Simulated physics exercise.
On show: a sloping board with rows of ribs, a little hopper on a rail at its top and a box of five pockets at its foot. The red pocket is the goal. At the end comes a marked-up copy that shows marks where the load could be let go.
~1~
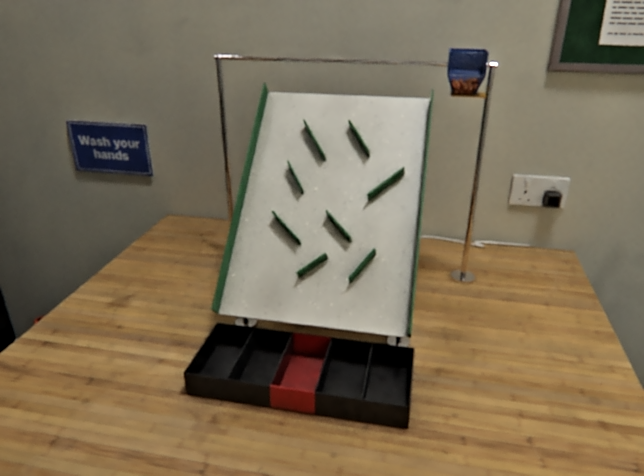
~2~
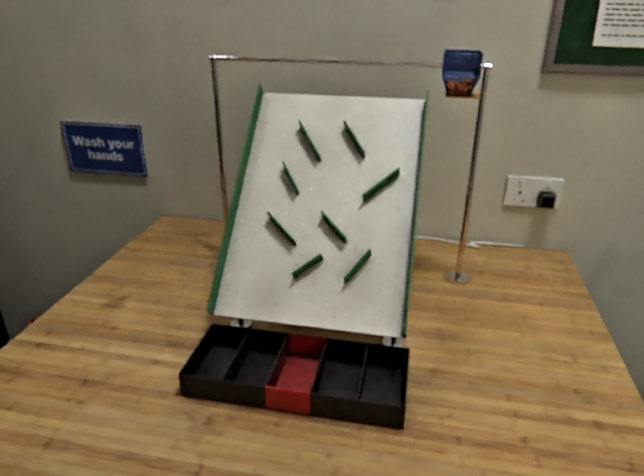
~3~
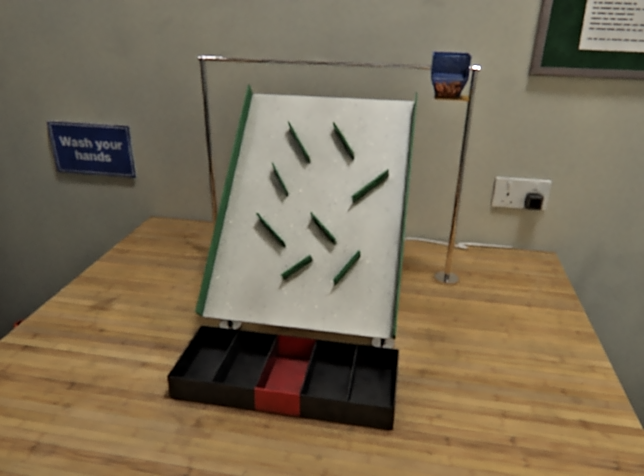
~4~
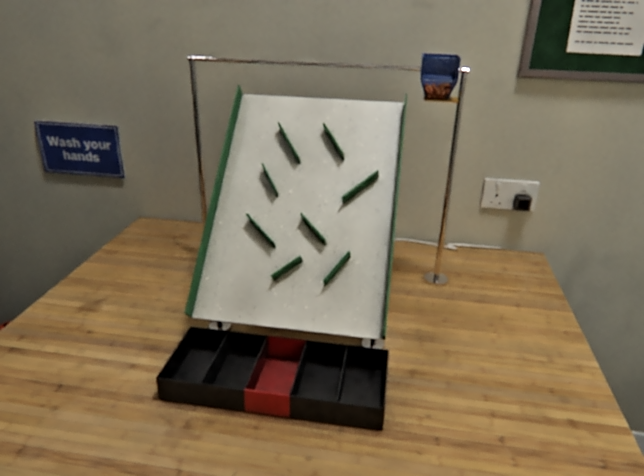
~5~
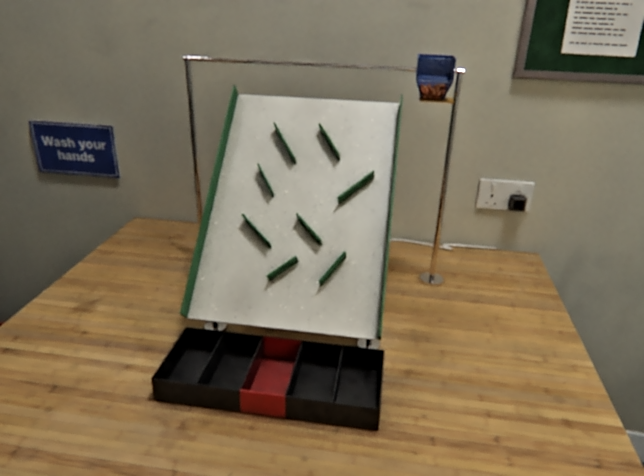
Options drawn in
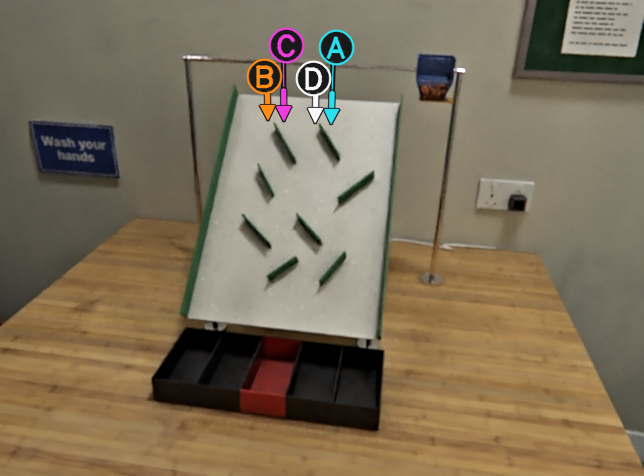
The footage shows a sloping white board with green ribs, a small hopper on the rail at upper right and a five-pocket box below, its middle pocket red. The view drifts slightly right while the objects stay still.
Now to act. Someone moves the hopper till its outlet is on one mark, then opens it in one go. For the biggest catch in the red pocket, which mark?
Best: A.
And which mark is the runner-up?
Mark D.
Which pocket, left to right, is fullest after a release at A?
The third.
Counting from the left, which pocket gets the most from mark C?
It is the third one.
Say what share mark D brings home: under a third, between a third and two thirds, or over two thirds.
Over two thirds.
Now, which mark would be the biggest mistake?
Mark B.
On the marked copy, mark A meets the board at (331, 118); mark B meets the board at (267, 114); mark C meets the board at (283, 115); mark D meets the board at (315, 117).
For mark A, the bulk in the red pocket, a small share in other pockets.
For mark B, a small share in the red pocket, the bulk in other pockets, a small share outside the box.
For mark C, close to two thirds in the red pocket, close to a third in other pockets, only a few outside the box.
For mark D, the bulk in the red pocket, close to a quarter in other pockets.
